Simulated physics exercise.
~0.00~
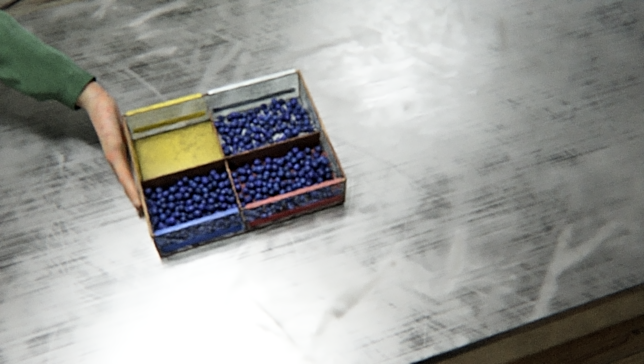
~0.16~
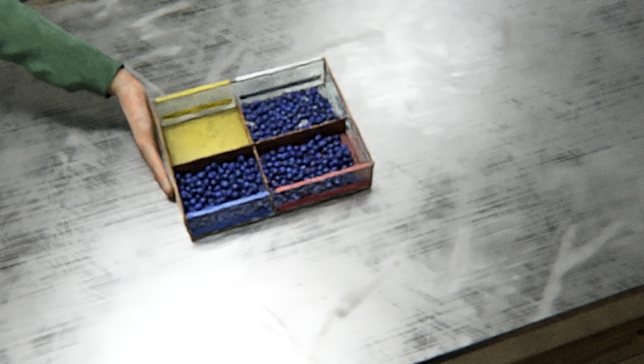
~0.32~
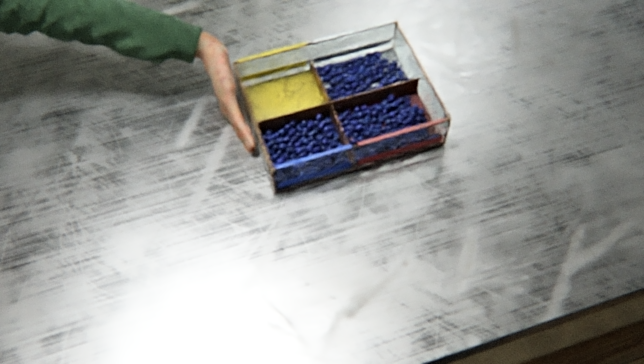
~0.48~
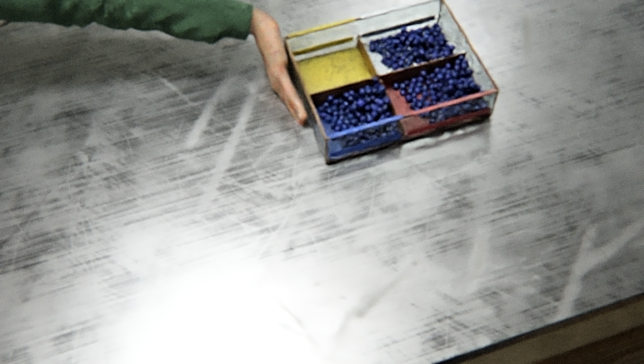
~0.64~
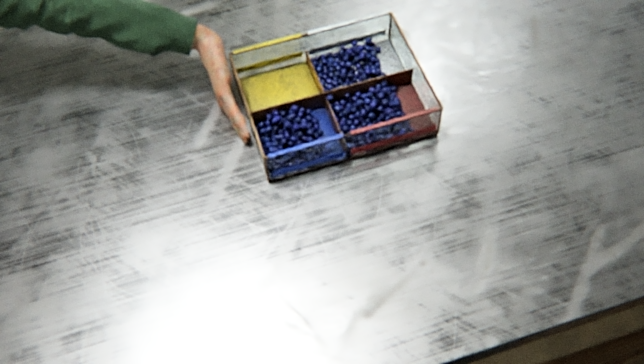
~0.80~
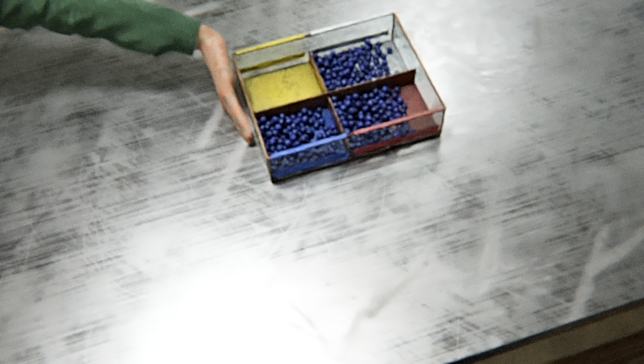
In the video, a green-sleeved hand slides a divided tray of blueberries up and to the right across a scuffed table, then back left a short way, where it stops with the berries still filling three compartments and the yellow one empty.
